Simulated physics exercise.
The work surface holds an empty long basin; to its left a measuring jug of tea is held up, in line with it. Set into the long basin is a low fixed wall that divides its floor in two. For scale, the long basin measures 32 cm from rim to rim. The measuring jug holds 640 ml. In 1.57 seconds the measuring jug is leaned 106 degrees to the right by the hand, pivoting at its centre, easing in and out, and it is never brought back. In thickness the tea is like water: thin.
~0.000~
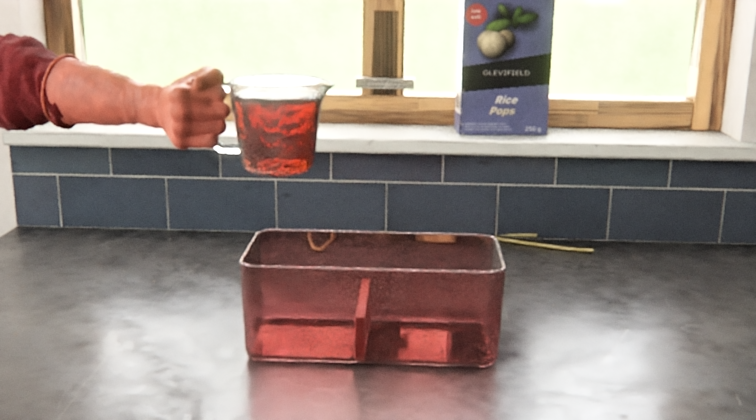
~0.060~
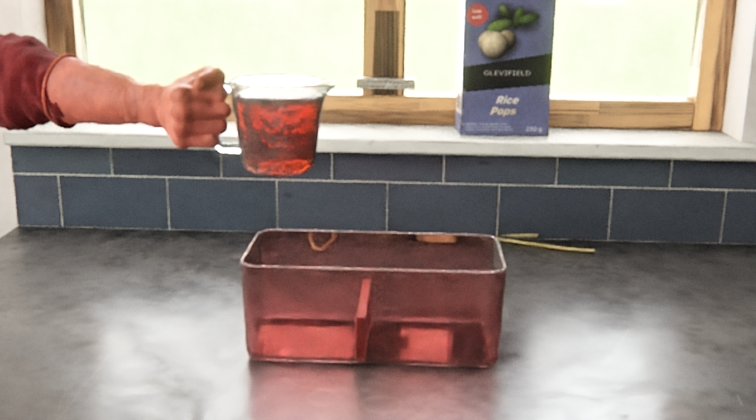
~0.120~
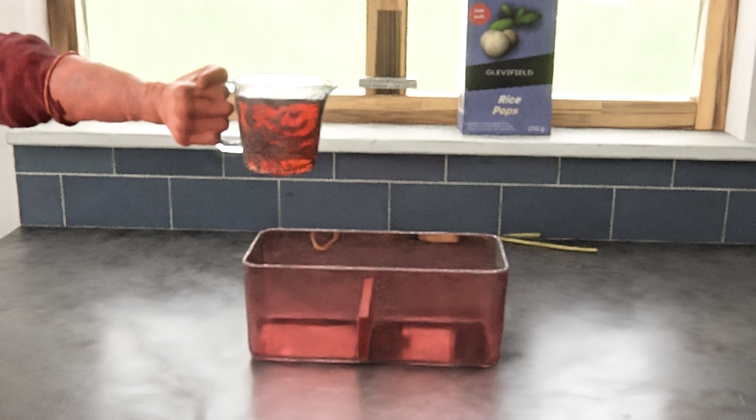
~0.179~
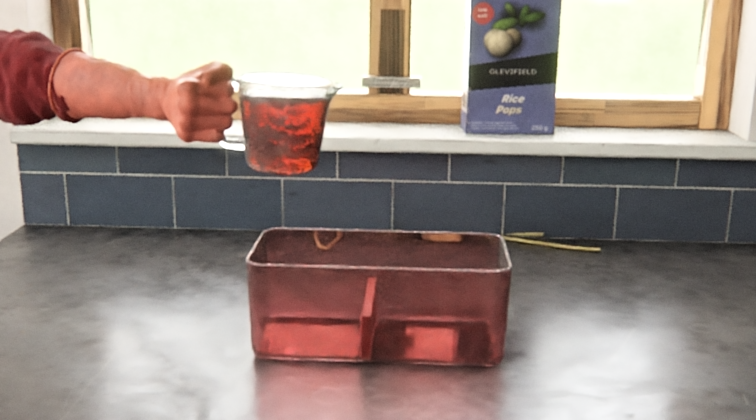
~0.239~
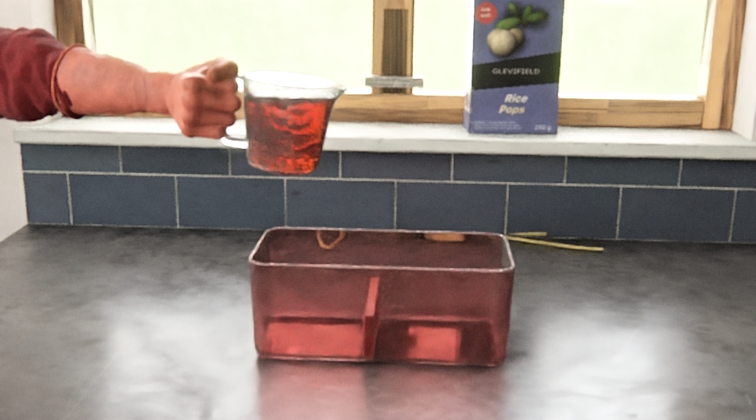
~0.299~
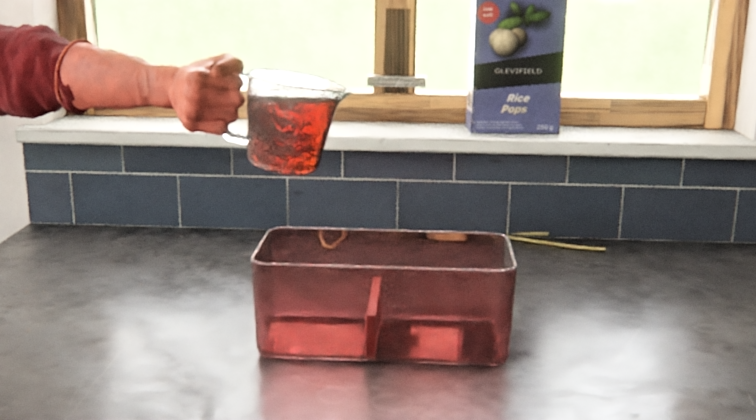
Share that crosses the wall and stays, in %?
86 %.
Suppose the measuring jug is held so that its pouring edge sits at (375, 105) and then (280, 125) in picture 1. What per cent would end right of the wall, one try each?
In order, 95 and 0 per cent.
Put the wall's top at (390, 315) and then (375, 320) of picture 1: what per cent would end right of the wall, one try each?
In order, 65 and 75 per cent.
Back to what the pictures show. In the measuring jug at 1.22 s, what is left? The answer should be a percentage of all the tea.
Remaining share: Approx. 18 %.
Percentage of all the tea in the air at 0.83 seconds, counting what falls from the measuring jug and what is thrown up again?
Some 18 per cent, I reckon.
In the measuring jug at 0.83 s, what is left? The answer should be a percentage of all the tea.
Roughly 76 per cent.
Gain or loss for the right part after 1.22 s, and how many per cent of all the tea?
Net change: A rise of about 22 %.
Then, 0.83 s in, the tilt is 58° and 75 per cent is still to pour, 0 is left of the wall and 7 right of it.
Then, 1.22 s in, the tilt is 94° and 19 per cent is still to pour, 1 is left of the wall and 64 right of it.
Then, 1.63 s in, the tilt is 106° and 0 per cent is still to pour, 12 is left of the wall and 86 right of it.
Then, 2.07 s in, the tilt is 106° and 0 per cent is still to pour, 13 is left of the wall and 86 right of it.
Finally, 13 per cent lies left of the wall, 86 right of it and 1 outside.
